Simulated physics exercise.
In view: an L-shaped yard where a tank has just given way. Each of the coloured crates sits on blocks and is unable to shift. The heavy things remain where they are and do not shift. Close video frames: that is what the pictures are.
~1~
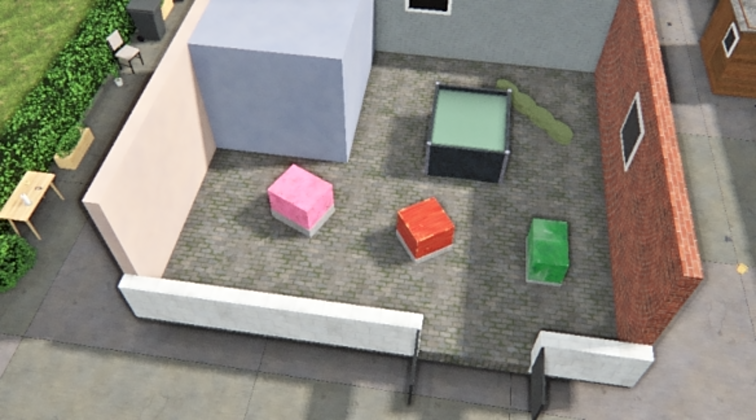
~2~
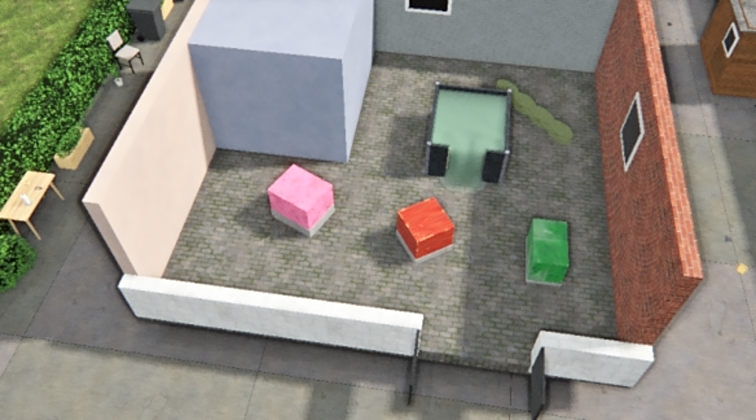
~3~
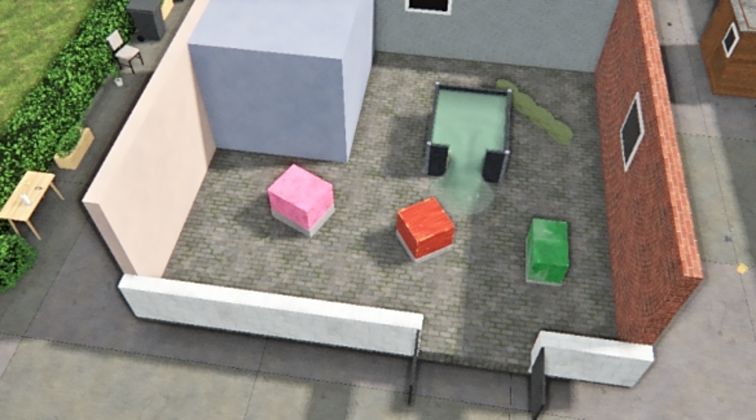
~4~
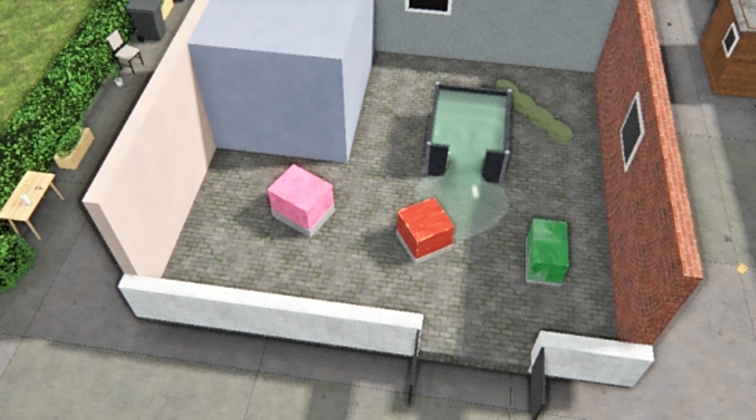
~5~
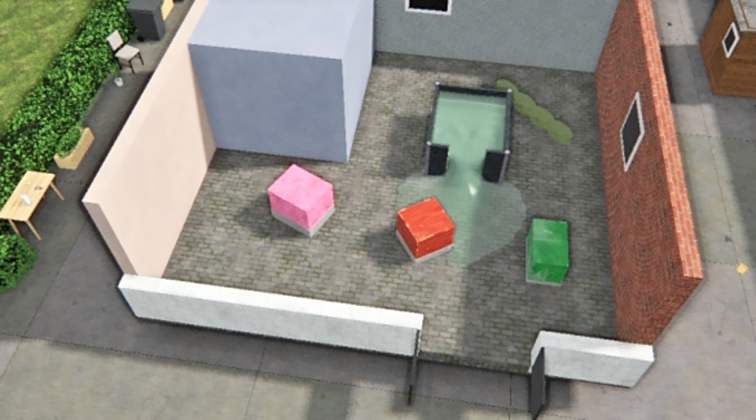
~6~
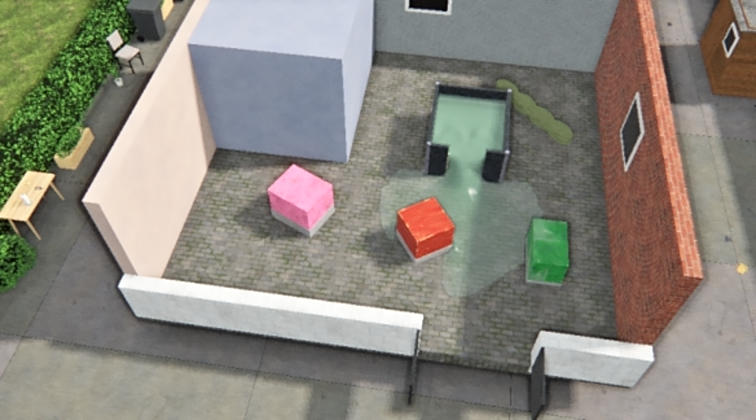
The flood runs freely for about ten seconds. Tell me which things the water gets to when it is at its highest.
Here is how it goes: The red crate is reached, the green crate is reached, the pink crate is never reached.
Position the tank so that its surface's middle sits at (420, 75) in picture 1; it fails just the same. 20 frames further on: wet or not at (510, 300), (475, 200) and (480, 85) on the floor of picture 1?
As listed: Covered, awash, free of water.
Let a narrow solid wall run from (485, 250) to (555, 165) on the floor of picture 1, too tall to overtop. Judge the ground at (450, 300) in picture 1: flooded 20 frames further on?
There: Under water.
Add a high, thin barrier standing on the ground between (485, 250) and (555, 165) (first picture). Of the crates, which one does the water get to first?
First to be reached: The red-painted one.
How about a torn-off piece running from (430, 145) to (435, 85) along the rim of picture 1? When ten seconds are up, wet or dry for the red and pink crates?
Taking them in turn, the red is missed and the pink is overtopped.
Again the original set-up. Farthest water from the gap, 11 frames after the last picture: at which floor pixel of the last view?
(234, 282).
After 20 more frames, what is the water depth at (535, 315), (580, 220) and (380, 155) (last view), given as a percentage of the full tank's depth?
Taking the places in turn, I get roughly 4, 2 and 0 percent.
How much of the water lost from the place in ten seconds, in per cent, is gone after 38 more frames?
Near 75 in a hundred.
A moment on, water covers 20 % of the floor; the red crate water round its plinth, the green crate water round its plinth, the pink crate water round its plinth.
Next, water covers 30 % of the floor; the red crate water round its plinth, the green crate water round its plinth, the pink crate water round its plinth.
Then, water covers 40 % of the floor; the red crate water round its plinth, the green crate water round its plinth, the pink crate water round its plinth.
Later, water covers 60 % of the floor; the red crate water round its plinth, the green crate water round its plinth, the pink crate water round its plinth.
In the end, water covers 75 % of the floor; the red crate was topped, the green crate was topped, the pink crate stayed above the water.
